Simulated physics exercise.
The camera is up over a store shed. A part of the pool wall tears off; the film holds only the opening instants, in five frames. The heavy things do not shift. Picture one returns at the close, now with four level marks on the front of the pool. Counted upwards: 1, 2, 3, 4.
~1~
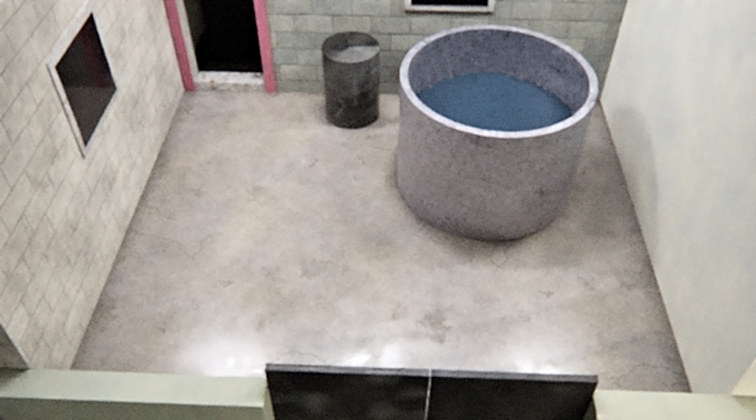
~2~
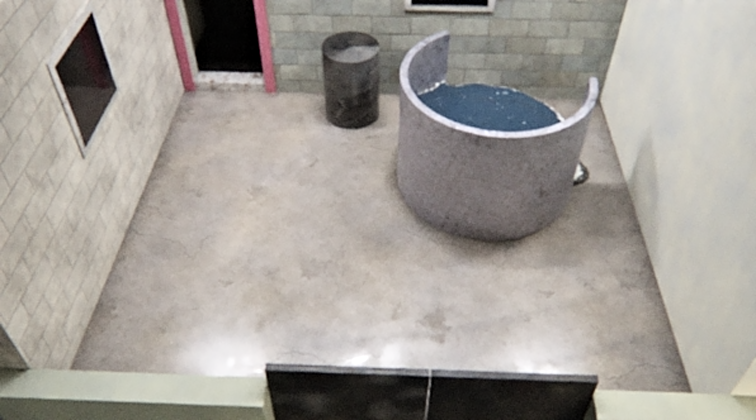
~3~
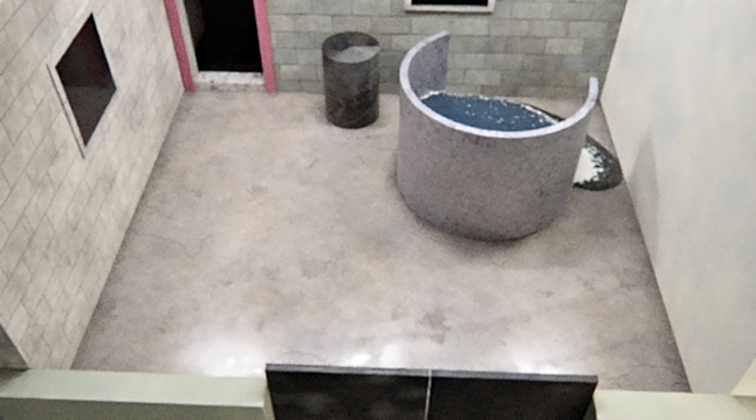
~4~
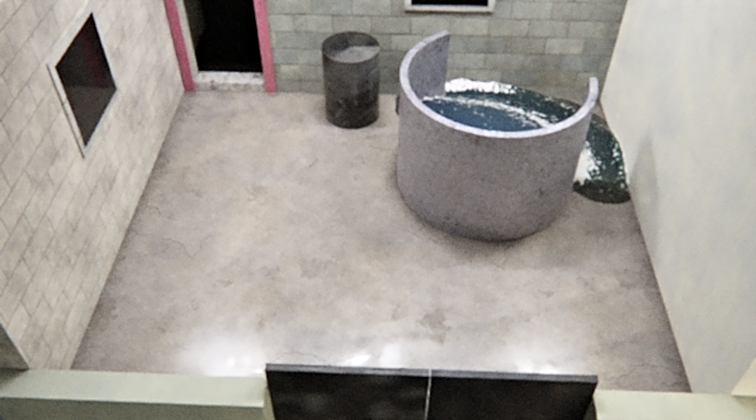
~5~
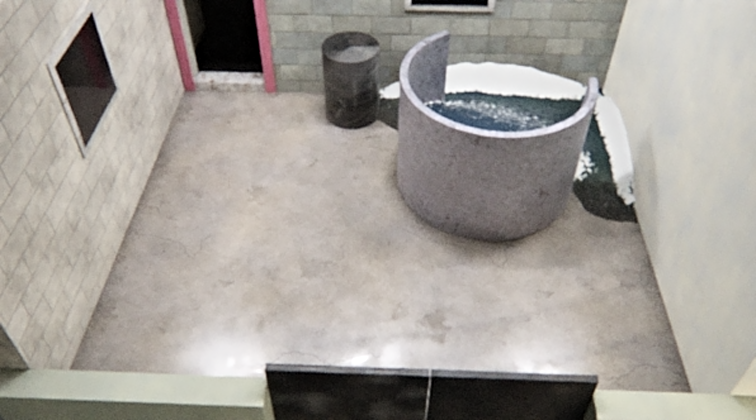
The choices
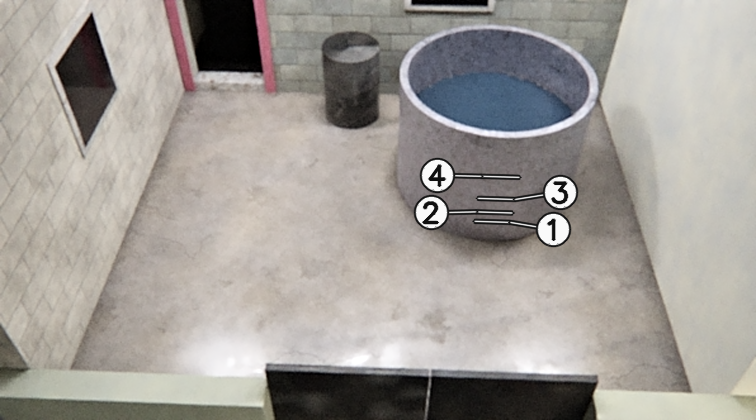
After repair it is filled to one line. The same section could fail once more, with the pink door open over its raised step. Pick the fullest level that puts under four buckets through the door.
4.
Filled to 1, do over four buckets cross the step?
No.
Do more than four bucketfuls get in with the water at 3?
No, not at all.
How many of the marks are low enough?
All of the four.
On the marked copy, 1 at (492, 221); 2 at (494, 212); 3 at (496, 198); 4 at (500, 176); from the bottom up 1, 2, 3, 4.
If 1 is chosen, nothing gets over.
If 2 is chosen, nothing gets over.
If 3 is chosen, nothing gets over.
If 4 is chosen, a bucket or two gets in.
